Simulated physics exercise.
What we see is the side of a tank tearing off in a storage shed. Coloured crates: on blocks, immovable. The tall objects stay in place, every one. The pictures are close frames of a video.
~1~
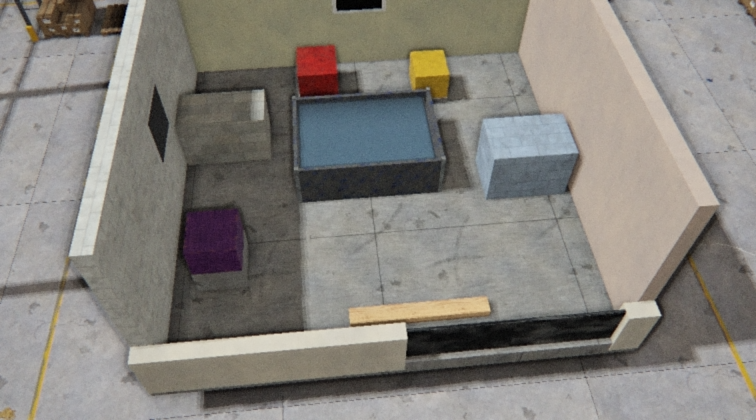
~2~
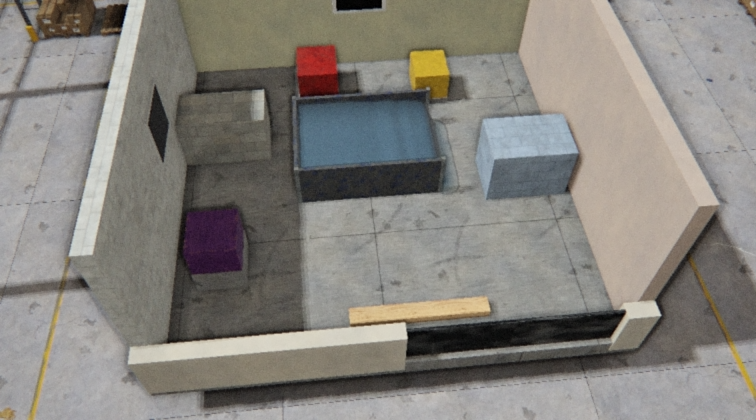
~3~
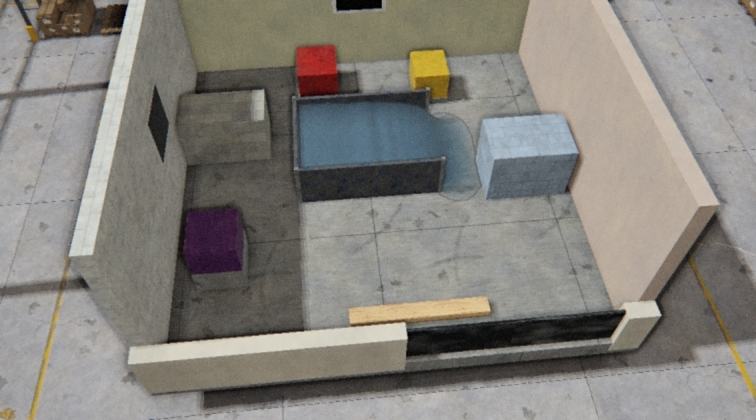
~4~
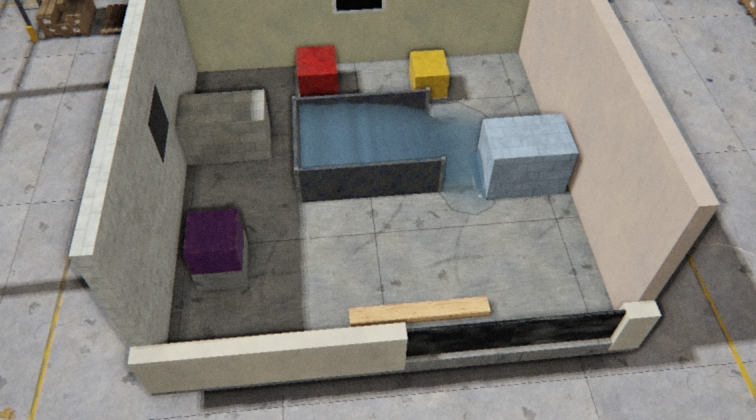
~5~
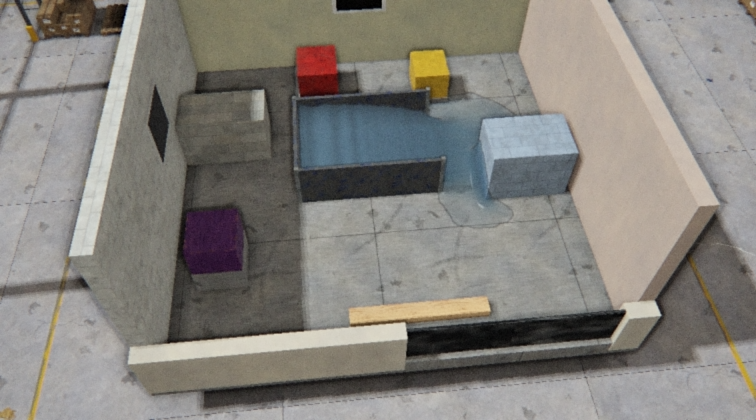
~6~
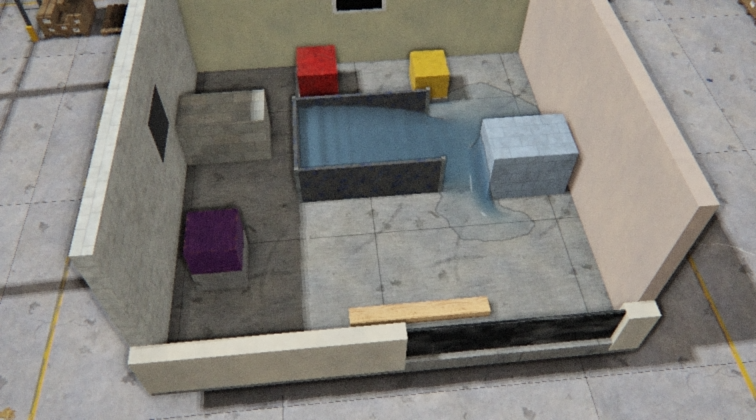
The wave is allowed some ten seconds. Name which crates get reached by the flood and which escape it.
My prediction: The red crate picks up moisture; the yellow crate picks up moisture; the purple crate remains moisture-free.
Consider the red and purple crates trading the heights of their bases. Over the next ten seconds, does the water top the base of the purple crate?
Purple: Untouched.
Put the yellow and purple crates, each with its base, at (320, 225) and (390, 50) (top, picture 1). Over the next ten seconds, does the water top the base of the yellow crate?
The yellow crate simply stays high and dry.
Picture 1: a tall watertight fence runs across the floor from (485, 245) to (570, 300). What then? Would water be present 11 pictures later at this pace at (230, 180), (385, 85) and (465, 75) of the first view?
As listed: Dry, free of water, covered.
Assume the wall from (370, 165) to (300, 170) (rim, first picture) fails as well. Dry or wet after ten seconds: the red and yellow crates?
Within ten seconds the red crate stays untouched and the yellow crate stays untouched.
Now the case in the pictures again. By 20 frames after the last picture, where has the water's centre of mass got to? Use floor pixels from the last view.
I'd say around (453, 149).
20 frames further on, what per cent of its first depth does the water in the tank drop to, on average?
20 percent or thereabouts.
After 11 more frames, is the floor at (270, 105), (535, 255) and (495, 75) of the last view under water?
First spared, second inundated, third inundated.
A moment on, water covers 30 % of the floor; the red crate not reached, the yellow crate water round its plinth, the purple crate not reached.
Next, water covers 40 % of the floor; the red crate not reached, the yellow crate water round its plinth, the purple crate not reached.
Then, water covers 60 % of the floor; the red crate water round its plinth, the yellow crate water round its plinth, the purple crate water round its plinth.
Later, water covers 85 % of the floor; the red crate water round its plinth, the yellow crate water round its plinth, the purple crate water round its plinth.
In the end, water covers 95 % of the floor; the red crate was topped, the yellow crate was topped, the purple crate stayed above the water.
